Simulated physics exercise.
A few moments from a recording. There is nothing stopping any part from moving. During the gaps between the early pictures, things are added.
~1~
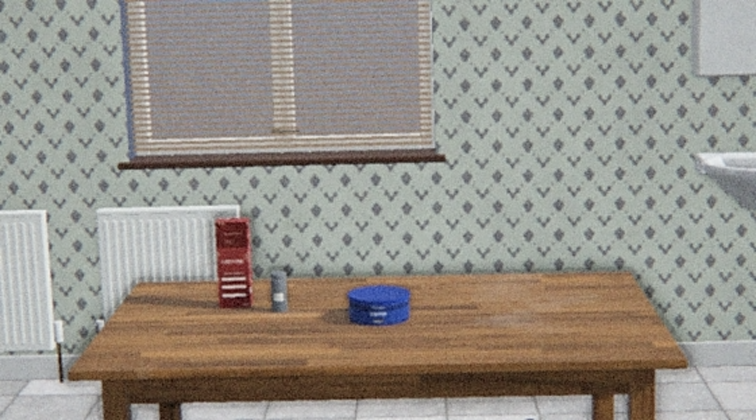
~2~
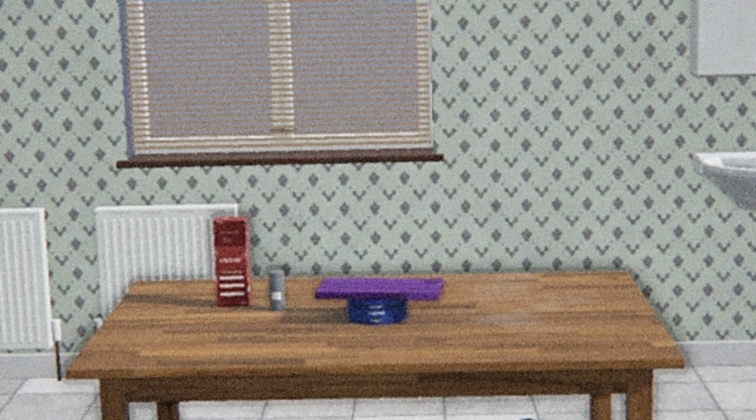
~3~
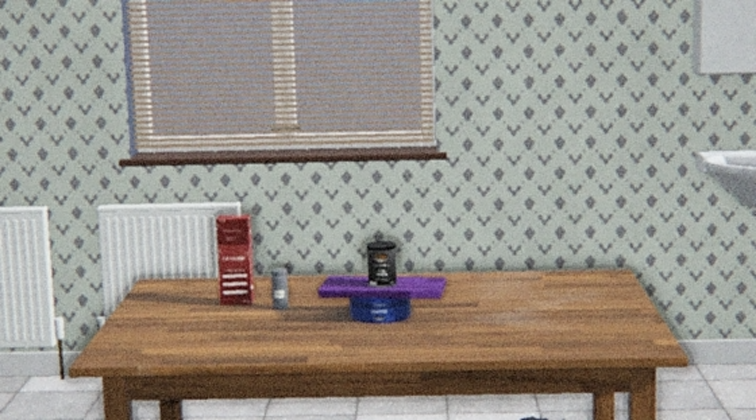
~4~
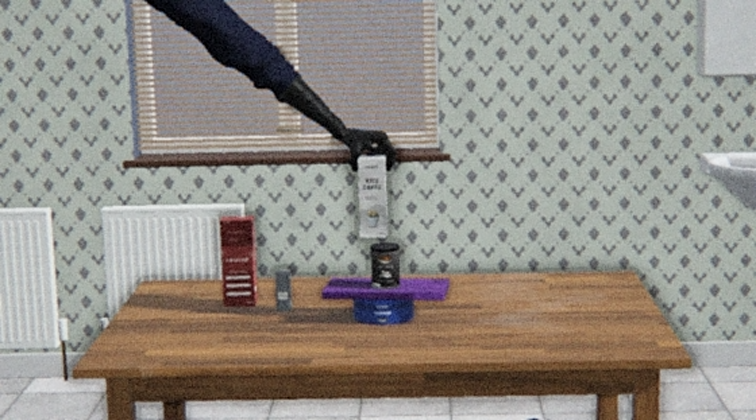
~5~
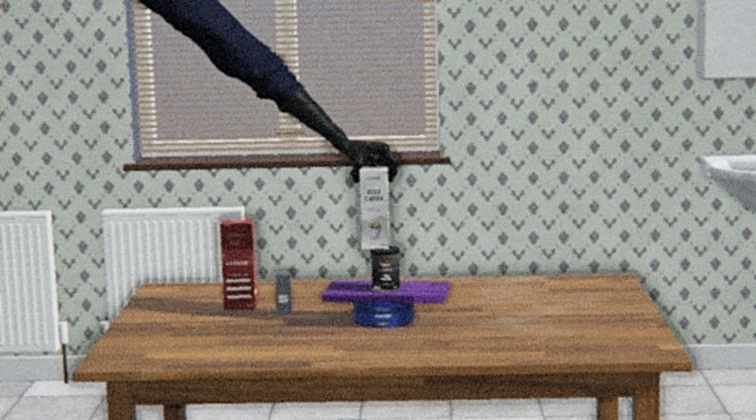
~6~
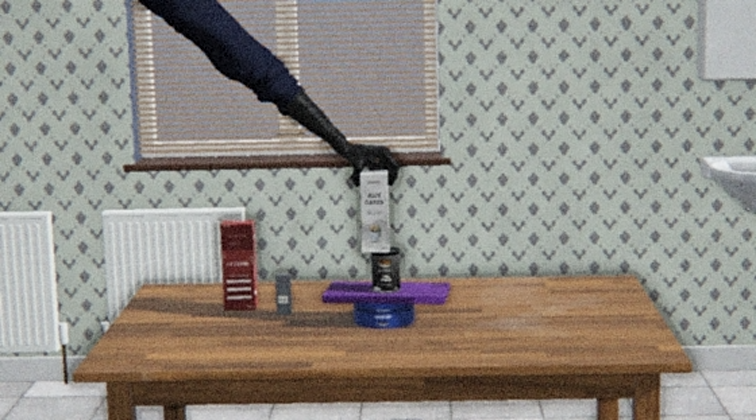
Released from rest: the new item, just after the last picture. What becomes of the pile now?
My guess is the pile will be stable.
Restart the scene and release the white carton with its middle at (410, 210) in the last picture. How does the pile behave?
Result: Pile toppled.
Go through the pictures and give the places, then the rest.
The last thing is not in view yet; blue tub (379, 306), in the first frame.
The last thing is not in view yet; red carton (232, 262), in the second frame.
The last thing is not in view yet; black pot (382, 264), in the third frame.
Still above its spot; white carton (373, 196); grey shaker (283, 290), in the fourth frame.
Still above its spot; white carton (375, 207); purple board (387, 292), in the fifth frame.
Set down, still held; white carton (375, 211); blue tub (384, 309), in the sixth frame.
Then, 0.10 s past the last view, nothing moves.
Then, 0.40 s past the last view, white carton resting near (375, 211).
Finally, all 6 still in place. Final places as the last picture's camera would see them, white carton near (375, 211). The pile stays up.
